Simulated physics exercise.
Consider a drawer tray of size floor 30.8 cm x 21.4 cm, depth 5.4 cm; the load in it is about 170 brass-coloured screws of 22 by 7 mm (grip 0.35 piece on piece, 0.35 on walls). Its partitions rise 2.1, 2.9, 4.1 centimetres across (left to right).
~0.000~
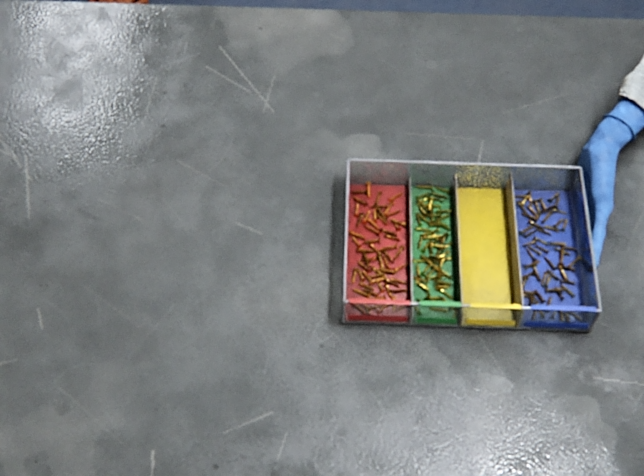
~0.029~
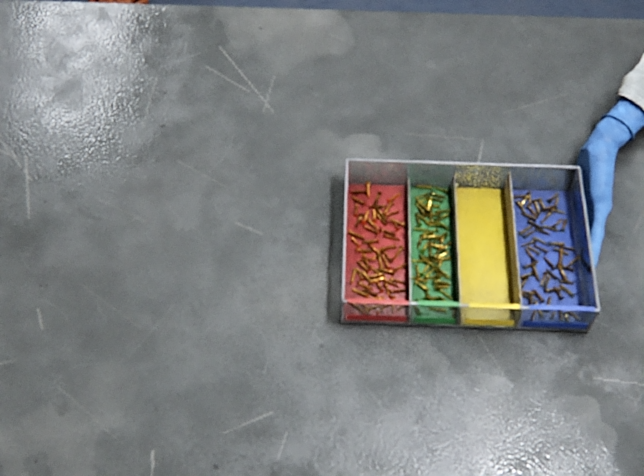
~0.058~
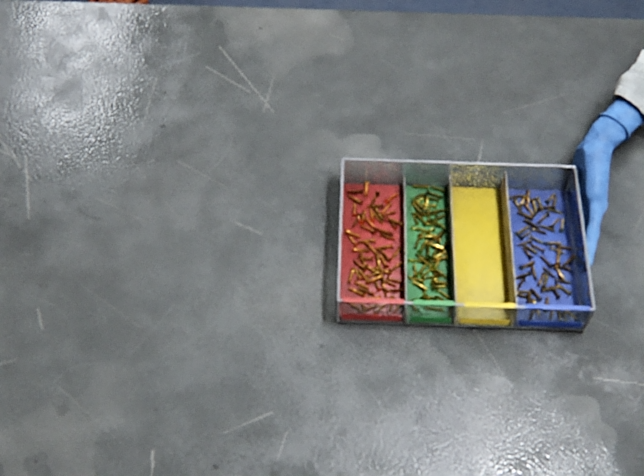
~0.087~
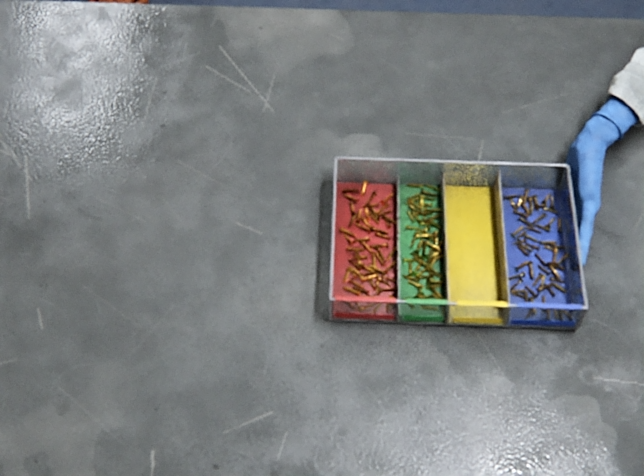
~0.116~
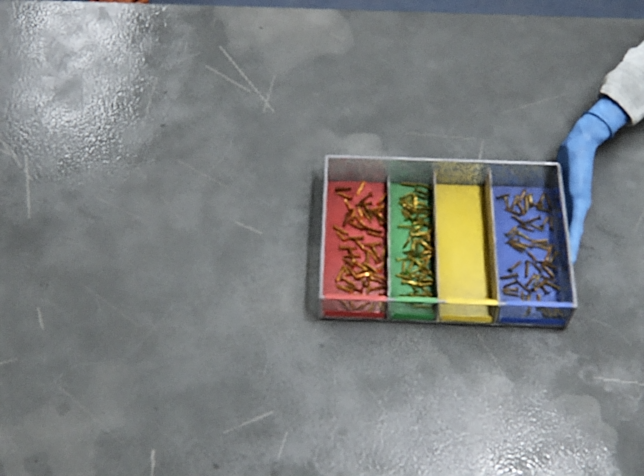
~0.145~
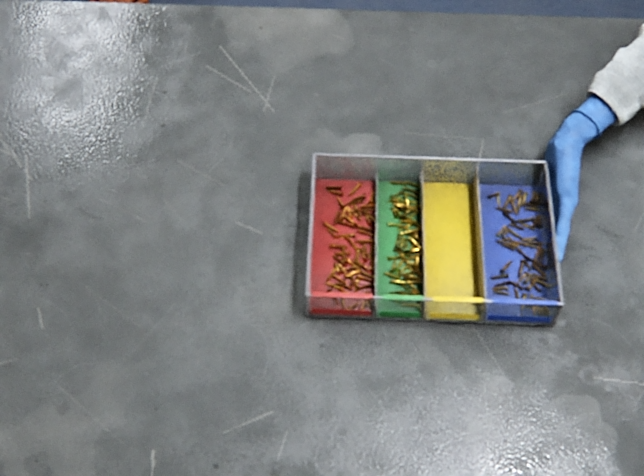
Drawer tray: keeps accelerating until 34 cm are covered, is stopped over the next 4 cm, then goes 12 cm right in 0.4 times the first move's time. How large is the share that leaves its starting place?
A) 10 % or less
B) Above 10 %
10 % or less (A).
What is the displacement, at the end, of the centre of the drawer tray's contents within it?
The distance is some 2.5 cm from start to finish.
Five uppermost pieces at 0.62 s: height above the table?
5 cm.
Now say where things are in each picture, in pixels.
The first frame shows drawer tray at (471, 308); tilt 0 degrees; moved 0.0 cm; blue 35 %, red 35 %, green 35 %.
The second frame shows drawer tray at (470, 308); tilt 0 degrees; moved 0.2 cm.
The third frame shows drawer tray at (465, 307); tilt 0 degrees; moved 0.7 cm.
The fourth frame shows drawer tray at (458, 306); tilt 0 degrees; moved 1.7 cm.
The fifth frame shows drawer tray at (447, 304); tilt 0 degrees; moved 2.9 cm.
The sixth frame shows drawer tray at (434, 302); tilt 0 degrees; moved 4.6 cm; blue 35 %, red 35 %, green 35 %. Its speed is now 0.64 m/s.
After 0.33 s, tilt 0 degrees; blue 35 %, red 35 %, green 35 %; 0 % away from where they began.
Then, at 0.48 s, tilt 0 degrees; blue 35 %, red 35 %, green 35 %; 0 % away from where they began.
Then, at 0.62 s, tilt 0 degrees; blue 35 %, red 35 %, green 30 %; 5 % away from where they began.
After 0.75 s, tilt 0 degrees; blue 35 %, red 35 %, green 35 %; 5 % away from where they began.
At rest (1.3 s), blue 35 %, red 35 %, green 35 %; 5 % away from where they began.
